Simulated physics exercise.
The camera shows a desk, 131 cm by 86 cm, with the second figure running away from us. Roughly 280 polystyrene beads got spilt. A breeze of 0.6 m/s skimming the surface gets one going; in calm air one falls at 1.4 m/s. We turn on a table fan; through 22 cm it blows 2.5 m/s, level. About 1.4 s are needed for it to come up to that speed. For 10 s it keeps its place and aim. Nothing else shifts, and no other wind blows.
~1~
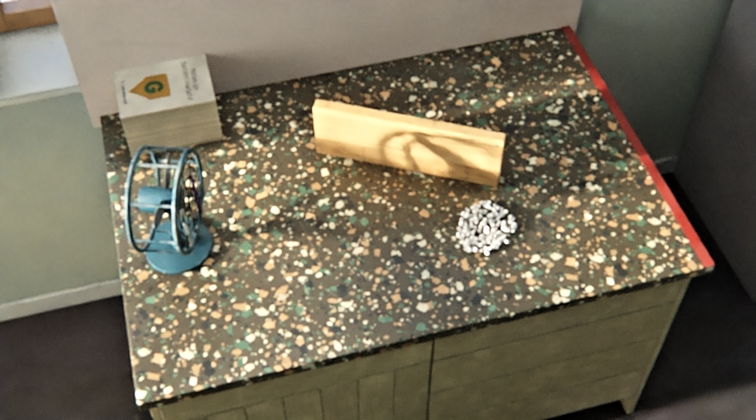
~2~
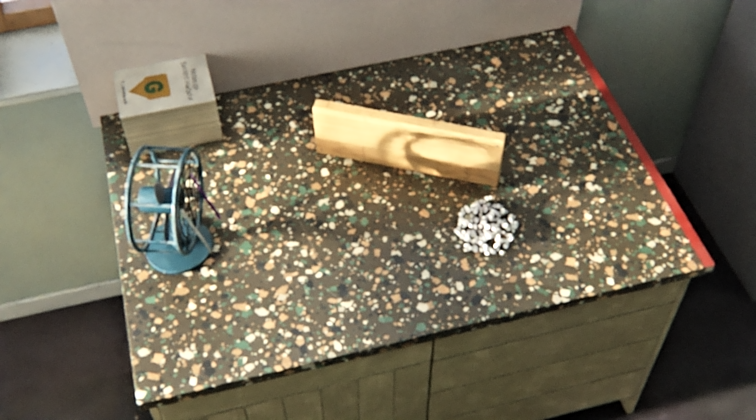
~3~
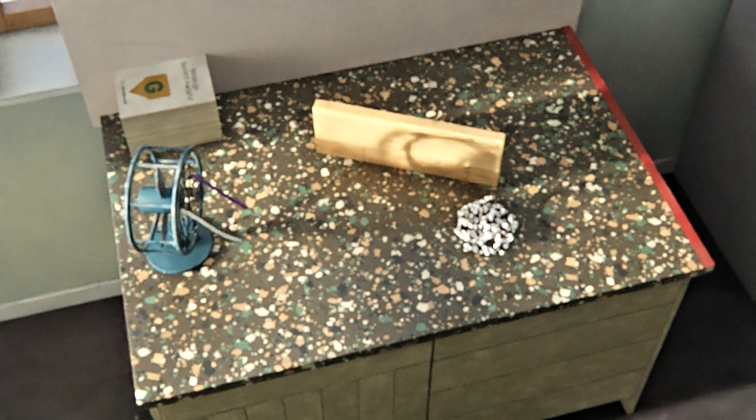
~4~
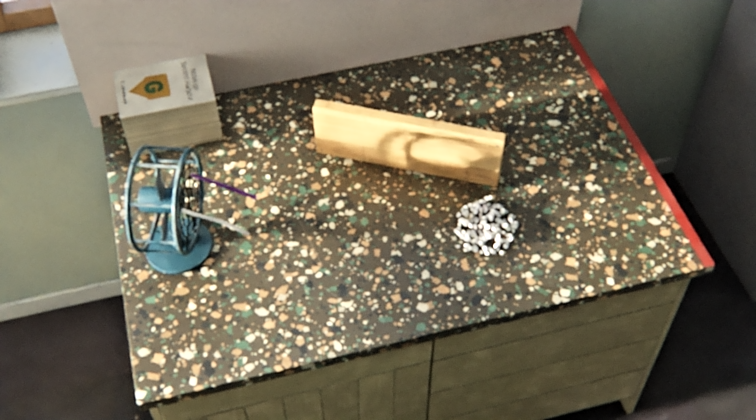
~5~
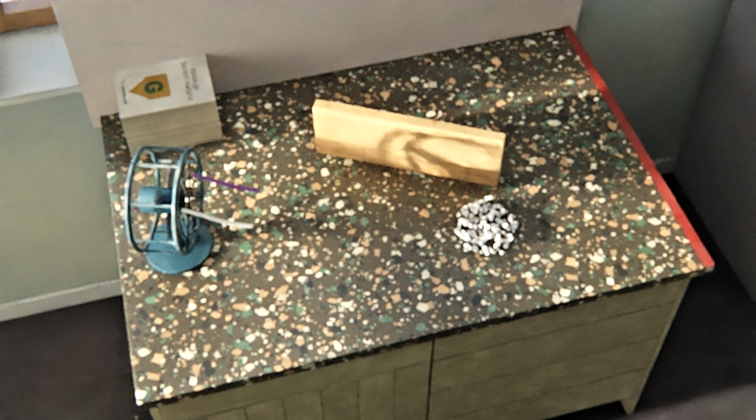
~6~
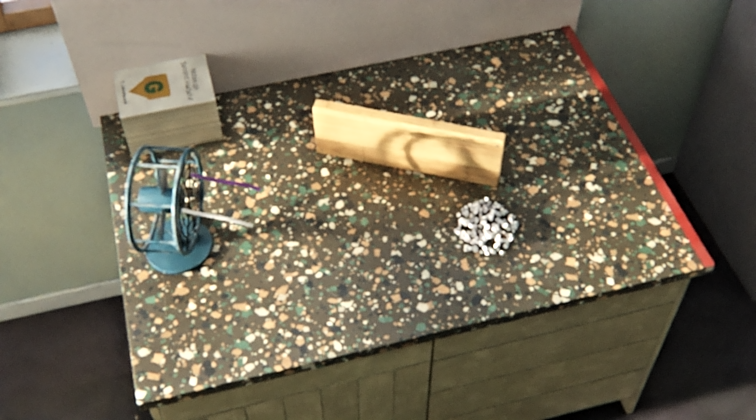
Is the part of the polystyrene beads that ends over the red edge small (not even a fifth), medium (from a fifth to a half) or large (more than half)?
Large.
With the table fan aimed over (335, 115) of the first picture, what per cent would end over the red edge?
That would come out around 4 in a hundred.
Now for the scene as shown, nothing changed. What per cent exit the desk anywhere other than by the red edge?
Around 4 % of them.
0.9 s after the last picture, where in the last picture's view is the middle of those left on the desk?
Somewhere about (634, 173), I'd say.
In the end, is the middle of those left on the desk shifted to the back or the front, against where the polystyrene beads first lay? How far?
It drifted toward the rear, roughly 15 cm.
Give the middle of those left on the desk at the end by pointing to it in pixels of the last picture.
Near (596, 152).
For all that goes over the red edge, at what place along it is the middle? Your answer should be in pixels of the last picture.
At about (670, 192).
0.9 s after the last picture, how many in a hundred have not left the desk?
That works out to roughly 70 % remaining.
Then, 0.9 s after the last picture, 99 % are on the move or not yet settled, 19 % are over the red edge; the middle of those still in play is near (647, 182).
Then, 2.1 s after the last picture, 7 % are on the move or not yet settled, 78 % are over the red edge; the middle of those still in play is near (596, 152).
Then, 4.4 s after the last picture, 5 % are on the move or not yet settled, 79 % are over the red edge; the middle of those still in play is near (596, 152).
Then, 8.9 s after the last picture, at the end, 79 % are over the red edge; the middle of those still in play is near (596, 152).
